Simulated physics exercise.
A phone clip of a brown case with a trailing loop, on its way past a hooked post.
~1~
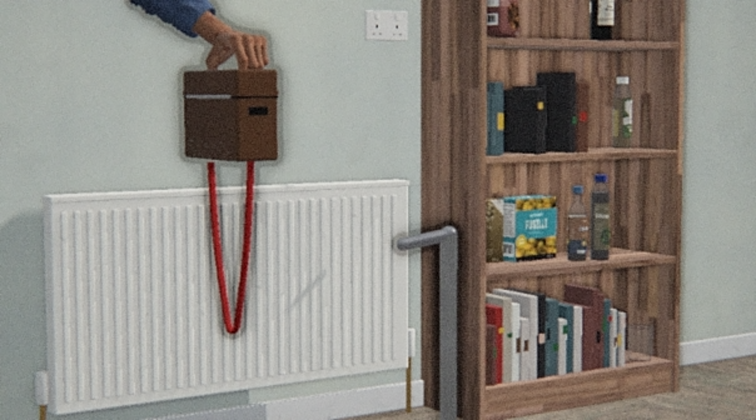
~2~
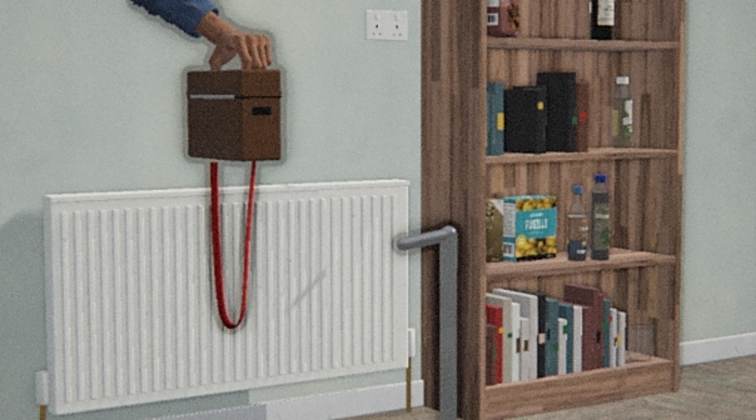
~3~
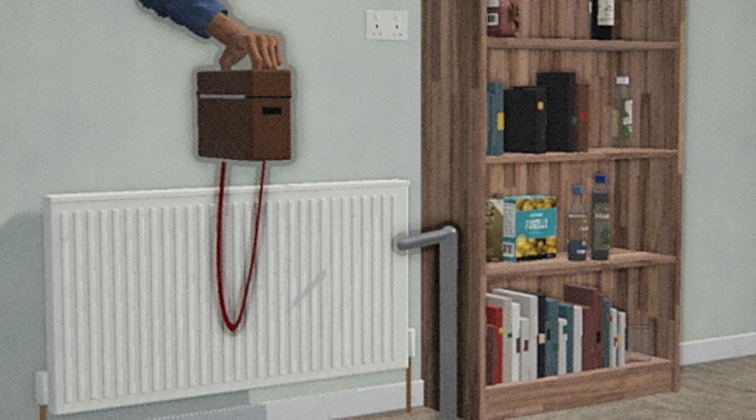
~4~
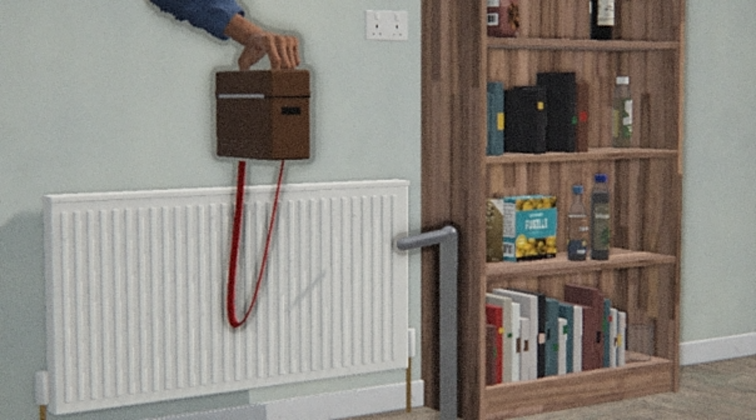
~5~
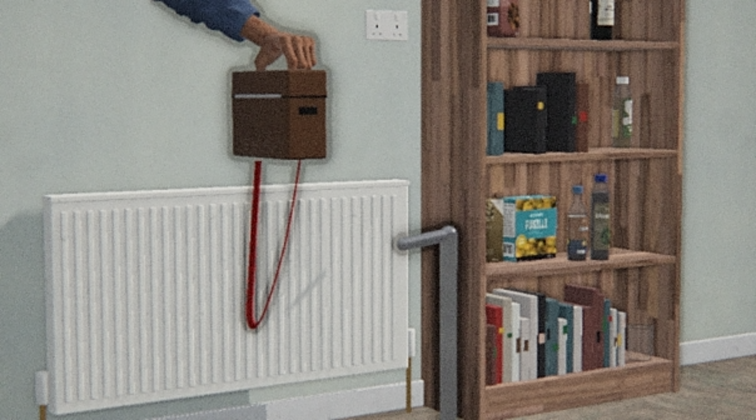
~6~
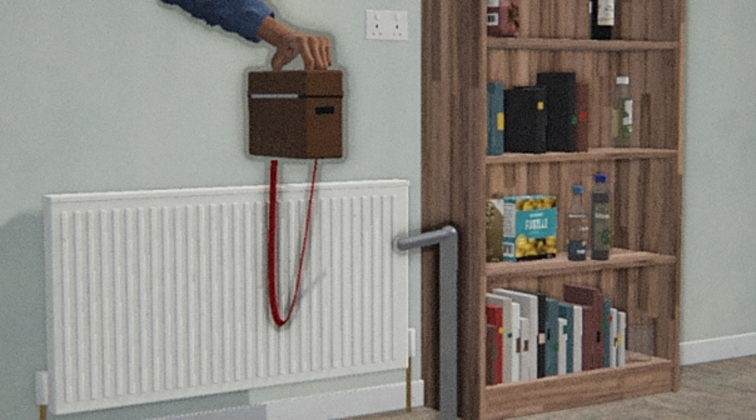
A hand moves a brown case with a trailing red loop rightward above a white radiator.
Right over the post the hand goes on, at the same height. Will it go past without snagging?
No, halts.
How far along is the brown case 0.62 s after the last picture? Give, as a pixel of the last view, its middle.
Roughly (375, 113).
Then, 0.62 s on from there, case nearing the post near (374, 113).
Then, 1.42 s on from there, case over the post near (470, 112).
In the end, case past the post near (544, 111); loop tight round the post, hand stopped. The brown case gets caught.
